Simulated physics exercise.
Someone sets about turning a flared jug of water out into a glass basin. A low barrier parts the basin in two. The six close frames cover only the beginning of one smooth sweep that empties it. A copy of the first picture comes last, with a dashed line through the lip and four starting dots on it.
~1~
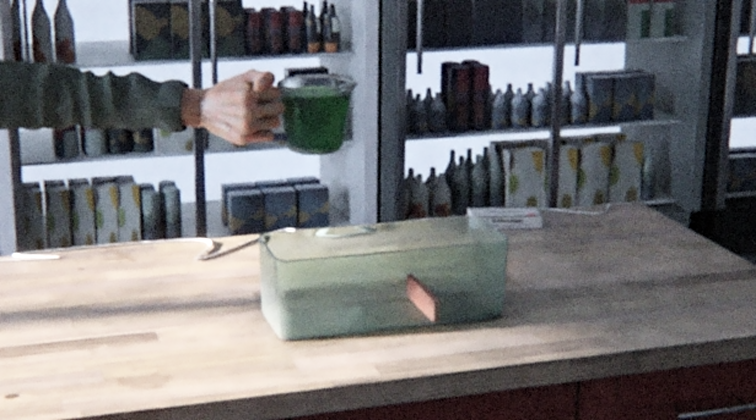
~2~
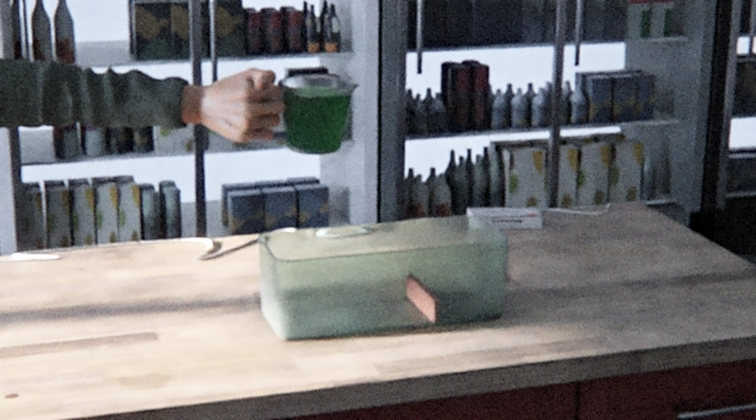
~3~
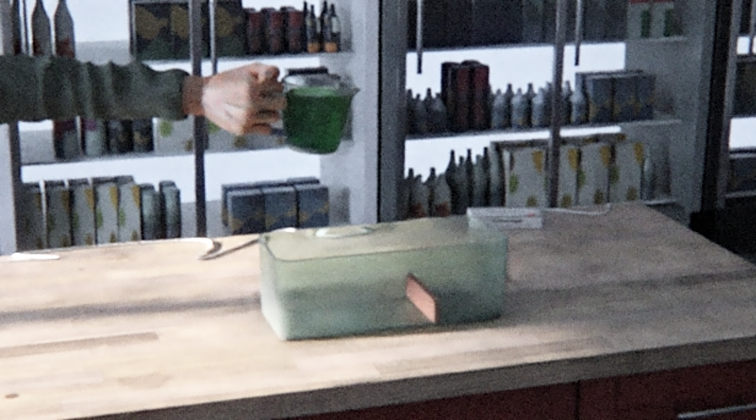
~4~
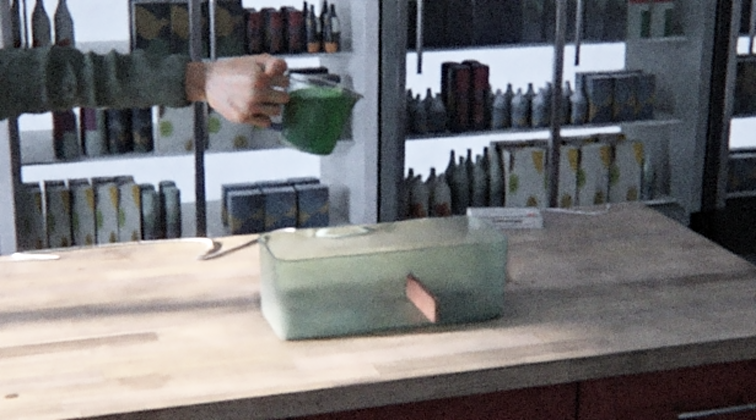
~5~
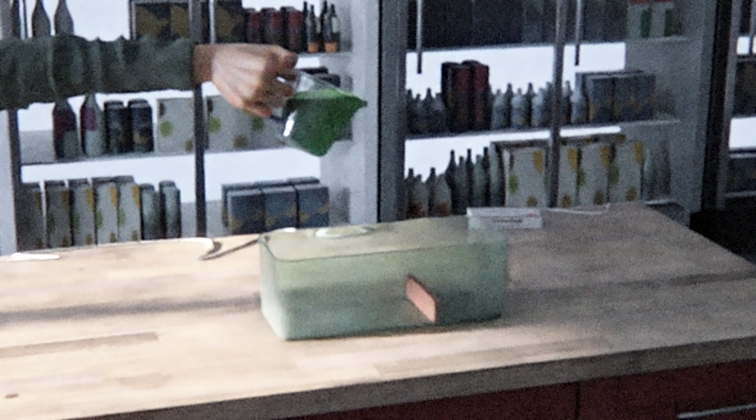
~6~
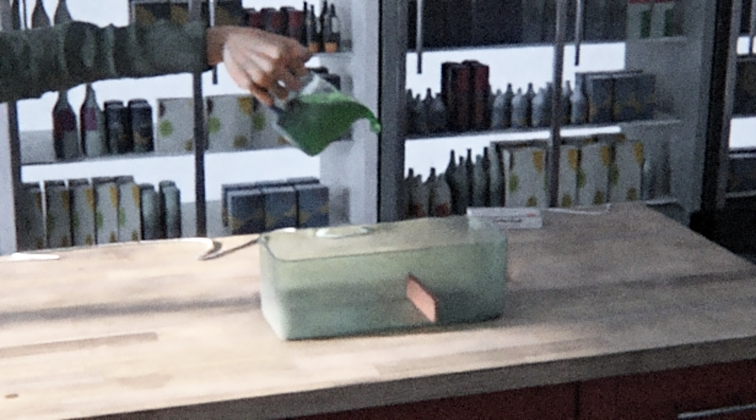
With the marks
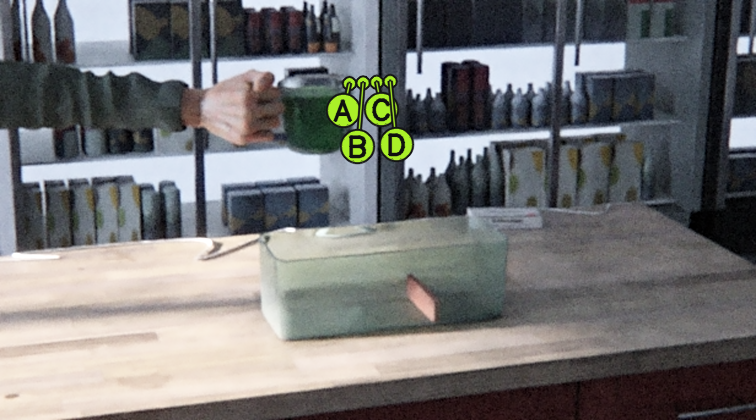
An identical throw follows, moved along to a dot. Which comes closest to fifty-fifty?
Best: C.
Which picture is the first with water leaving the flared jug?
In picture 5.
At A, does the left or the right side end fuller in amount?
More ends on the left.
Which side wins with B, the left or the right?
The left one.
In lime, A at (349, 83); B at (363, 82); C at (376, 82); D at (390, 81).
If A is chosen, about 90 % ends left of the wall and 7 % right of it; 3 % is lost outside.
If B is chosen, about 79 % ends left of the wall and 17 % right of it; 4 % is lost outside.
If C is chosen, about 50 % ends left of the wall and 48 % right of it.
If D is chosen, about 26 % ends left of the wall and 72 % right of it.
